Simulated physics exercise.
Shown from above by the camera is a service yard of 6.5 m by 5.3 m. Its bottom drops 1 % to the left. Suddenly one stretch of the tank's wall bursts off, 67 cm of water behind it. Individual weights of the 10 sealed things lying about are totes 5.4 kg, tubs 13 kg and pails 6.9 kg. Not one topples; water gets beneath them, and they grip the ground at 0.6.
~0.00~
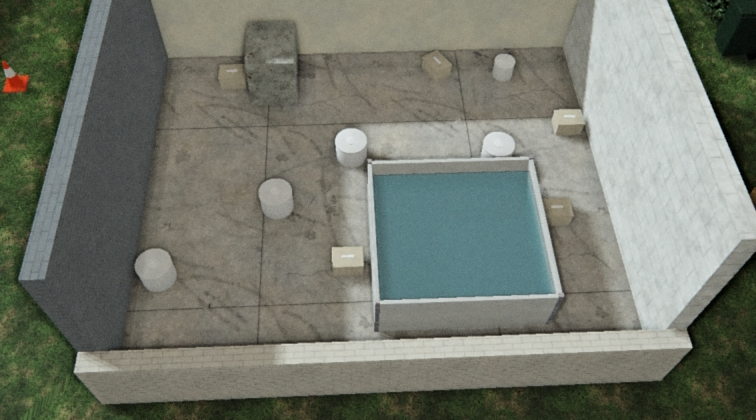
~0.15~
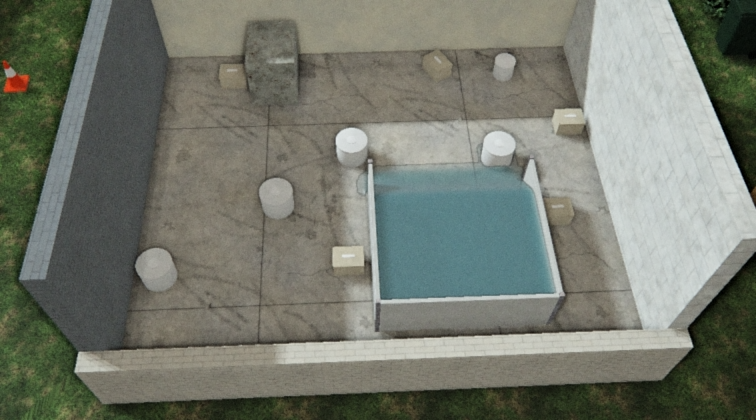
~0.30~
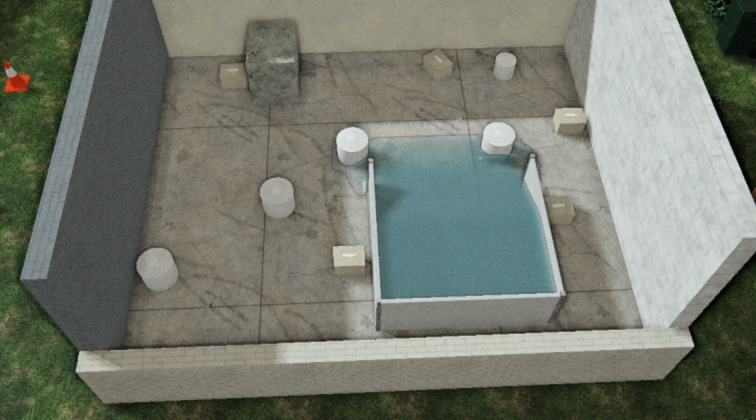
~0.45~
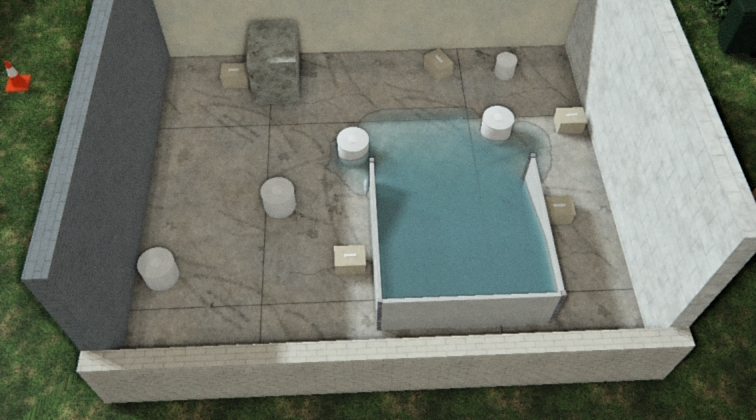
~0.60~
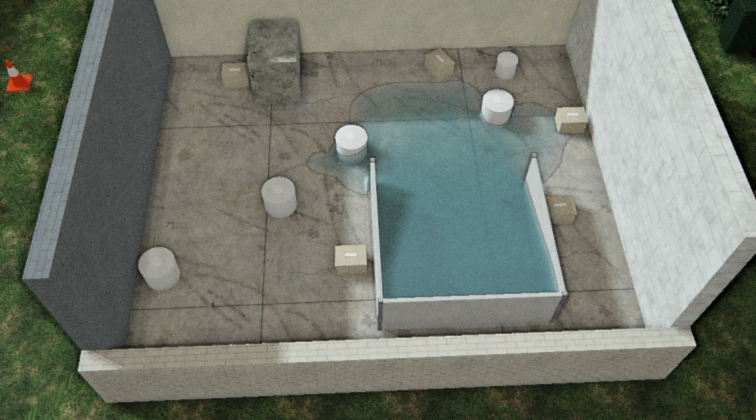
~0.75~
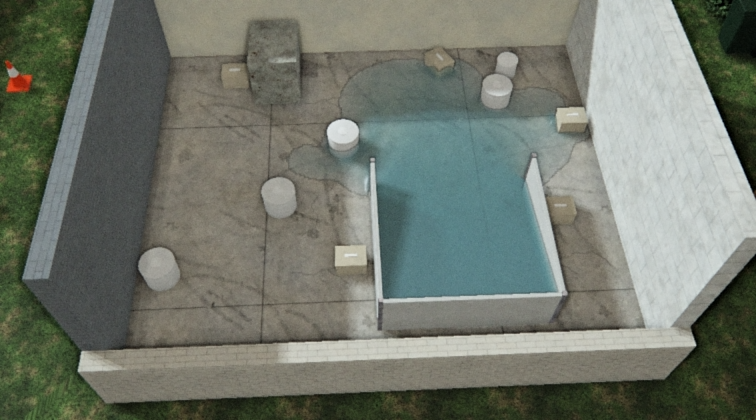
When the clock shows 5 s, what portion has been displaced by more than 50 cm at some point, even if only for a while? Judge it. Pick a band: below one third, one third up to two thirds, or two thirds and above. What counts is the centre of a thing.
The share is two thirds and above.
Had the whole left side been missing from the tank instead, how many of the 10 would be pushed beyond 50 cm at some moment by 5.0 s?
In that case 5 of them.
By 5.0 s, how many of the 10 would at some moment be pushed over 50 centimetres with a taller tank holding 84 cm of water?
That would make 9 of them.
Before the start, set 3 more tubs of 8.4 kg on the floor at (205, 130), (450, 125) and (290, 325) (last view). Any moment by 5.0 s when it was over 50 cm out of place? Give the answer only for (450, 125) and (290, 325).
One by one I'd say farther than that and not that far.
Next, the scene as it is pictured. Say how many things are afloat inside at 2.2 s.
At that moment 4.
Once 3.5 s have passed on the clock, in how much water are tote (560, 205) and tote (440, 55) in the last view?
Close to 4 and 23 centimetres.
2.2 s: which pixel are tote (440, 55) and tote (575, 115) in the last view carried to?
First one near (490, 30), second near (573, 67).
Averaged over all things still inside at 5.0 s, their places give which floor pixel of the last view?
The centre sits near (407, 212).
After 1.1 s 2 of 10 are over 50 cm from their spots; 1 afloat.
After 2.2 s 5 of 10 are over 50 cm from their spots; 4 afloat.
After 3.5 s 5 of 10 are over 50 cm from their spots; 4 afloat.
After 5.0 s 8 of 10 are over 50 cm from their spots, and 8 have been at some point; 5 afloat.
